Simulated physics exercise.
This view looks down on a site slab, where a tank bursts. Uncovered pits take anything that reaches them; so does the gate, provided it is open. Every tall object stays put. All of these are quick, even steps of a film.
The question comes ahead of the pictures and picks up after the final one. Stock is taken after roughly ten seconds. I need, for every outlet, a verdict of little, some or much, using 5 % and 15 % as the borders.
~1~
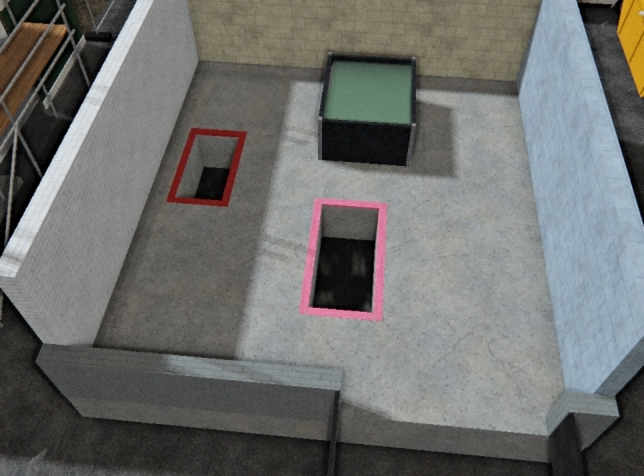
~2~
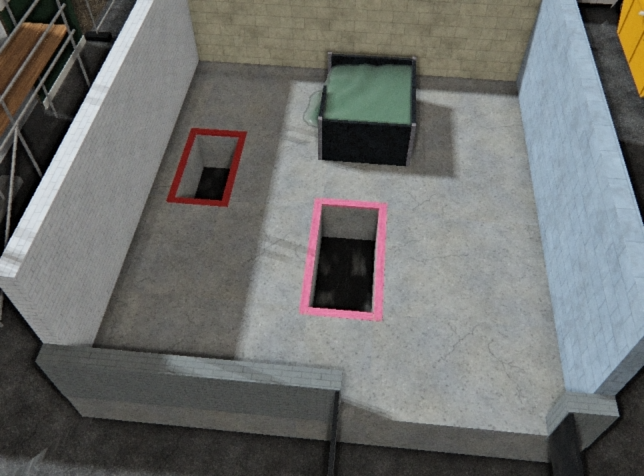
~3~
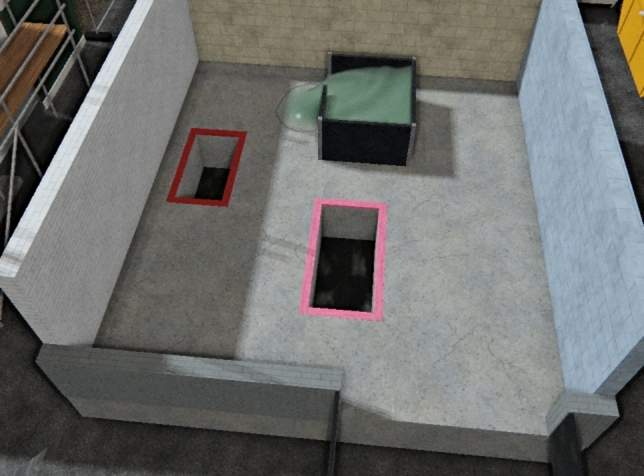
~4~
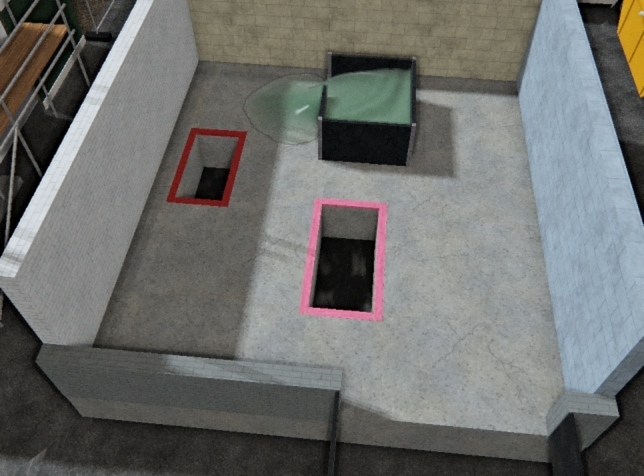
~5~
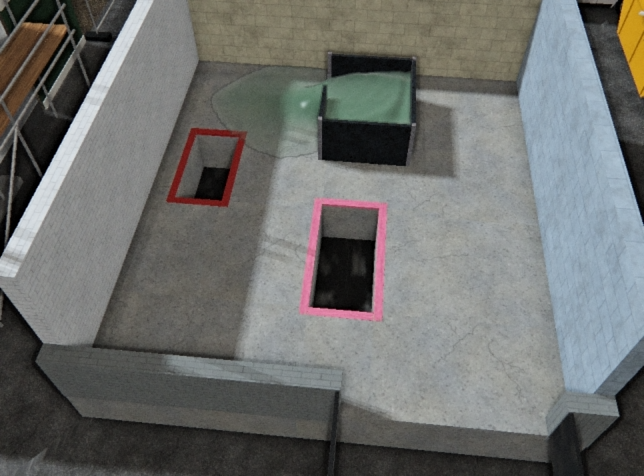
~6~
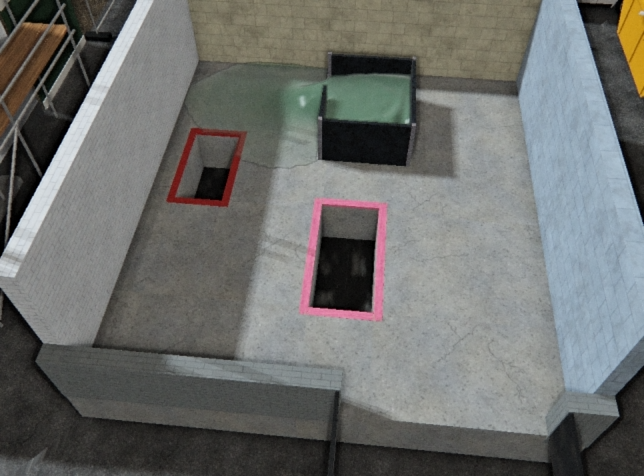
Verdicts: Gate, little; pink pit, little; red pit, much.
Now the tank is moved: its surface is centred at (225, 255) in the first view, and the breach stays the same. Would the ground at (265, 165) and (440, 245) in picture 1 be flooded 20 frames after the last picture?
Untouched, untouched.
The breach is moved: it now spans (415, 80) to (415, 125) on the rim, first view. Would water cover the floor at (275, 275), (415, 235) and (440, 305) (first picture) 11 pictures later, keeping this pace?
Note, points one to three: Unreached / unreached / unreached.
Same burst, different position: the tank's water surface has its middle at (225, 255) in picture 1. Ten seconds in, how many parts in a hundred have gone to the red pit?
Within ten seconds, 35 percent of the total ends up in the red pit.
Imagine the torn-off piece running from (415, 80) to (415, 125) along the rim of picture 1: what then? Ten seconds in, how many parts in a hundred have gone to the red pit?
The red pit gets 6 per cent.
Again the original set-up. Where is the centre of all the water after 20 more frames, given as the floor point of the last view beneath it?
Centre point: Around (289, 115).
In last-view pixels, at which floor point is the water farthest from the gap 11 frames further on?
Pixel estimate: (134, 238).
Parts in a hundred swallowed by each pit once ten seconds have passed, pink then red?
2 and 56 per cent respectively.
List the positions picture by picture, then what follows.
Still water in the tank at (369, 92), in the first frame.
The front is at a hidden place, out from the gap at (329, 95), in the second frame.
Water pours out at (329, 98) and has run to (281, 115), in the third frame.
Water pours out at (329, 99) and has run to (252, 97), in the fourth frame.
The front is at (216, 97), out from the gap at (329, 99), in the fifth frame.
Water pours out at (329, 99) and has run to (188, 93), in the sixth frame.
A moment on, water covers 15 % of the floor; the gate 0 %, the pink pit 0 %, the red pit 3 %.
Next, water covers 20 % of the floor; the gate 0 %, the pink pit 0 %, the red pit 8 %.
Then, water covers 25 % of the floor; the gate 0 %, the pink pit 0 %, the red pit 24 %.
Later, water covers 35 % of the floor; the gate 0 %, the pink pit 0 %, the red pit 42 %.
In the end, water covers 50 % of the floor; the gate 0 %, the pink pit 1 %, the red pit 55 %.
